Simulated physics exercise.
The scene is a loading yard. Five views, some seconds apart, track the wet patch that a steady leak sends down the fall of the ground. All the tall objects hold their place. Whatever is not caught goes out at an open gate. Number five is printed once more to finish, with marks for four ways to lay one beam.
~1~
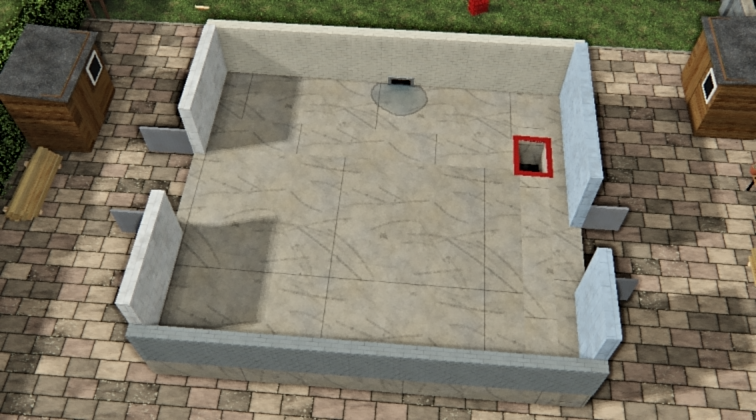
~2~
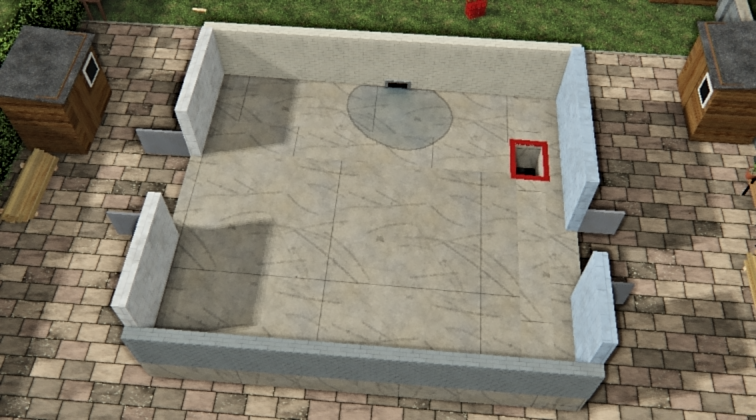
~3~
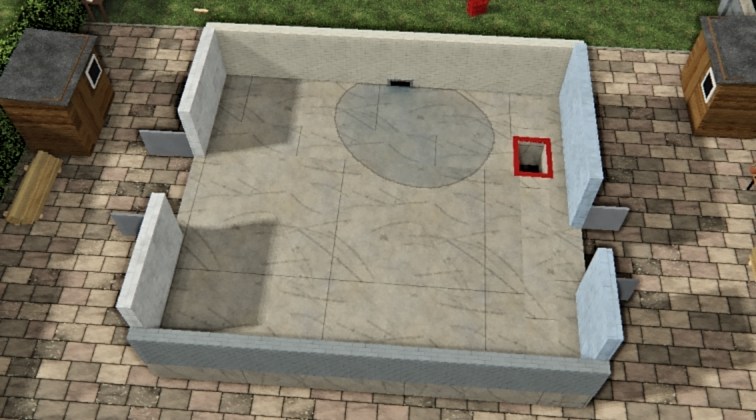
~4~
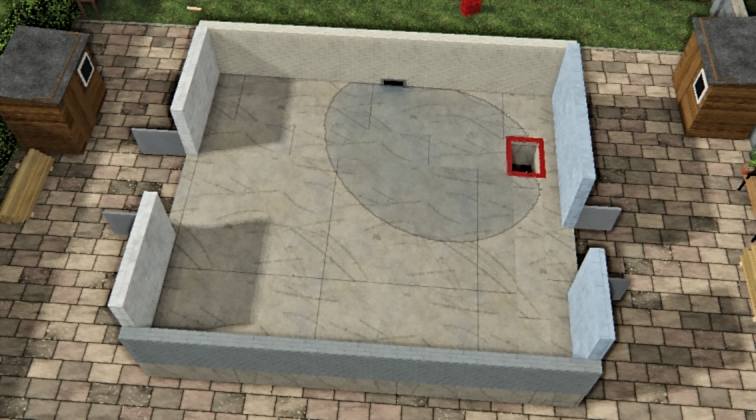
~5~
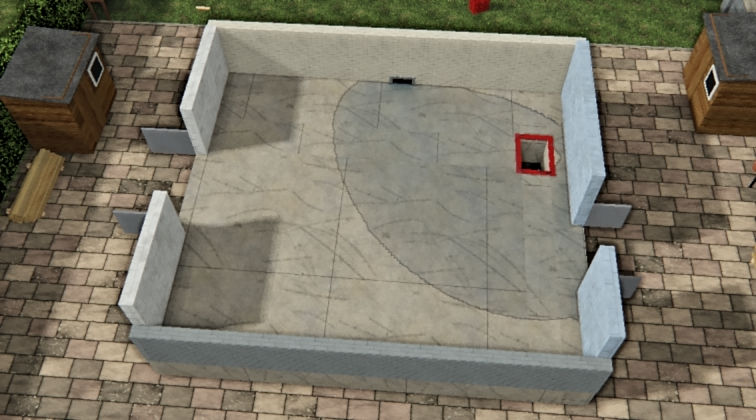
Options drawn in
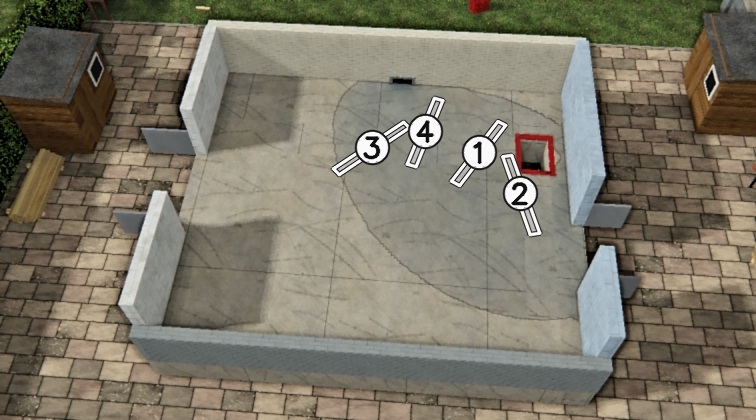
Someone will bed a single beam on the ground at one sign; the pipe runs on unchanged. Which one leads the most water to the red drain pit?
Best: 3.
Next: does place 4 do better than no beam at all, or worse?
It is worse.
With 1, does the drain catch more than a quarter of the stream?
No, it does not.
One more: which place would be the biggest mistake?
Place 4.
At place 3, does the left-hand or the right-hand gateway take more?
The right one.
In white, 1 from (455, 183) to (501, 123); 2 from (507, 156) to (535, 233); 3 from (336, 171) to (406, 124); 4 from (411, 165) to (438, 99).
For place 1, about 16 % of the stream goes into the red drain pit, about 81 % out by the gates.
For place 2, about 16 % of the stream goes into the red drain pit, about 82 % out by the gates.
For place 3, about 29 % of the stream goes into the red drain pit, about 64 % out by the gates.
For place 4, about 9 % of the stream goes into the red drain pit, about 89 % out by the gates.
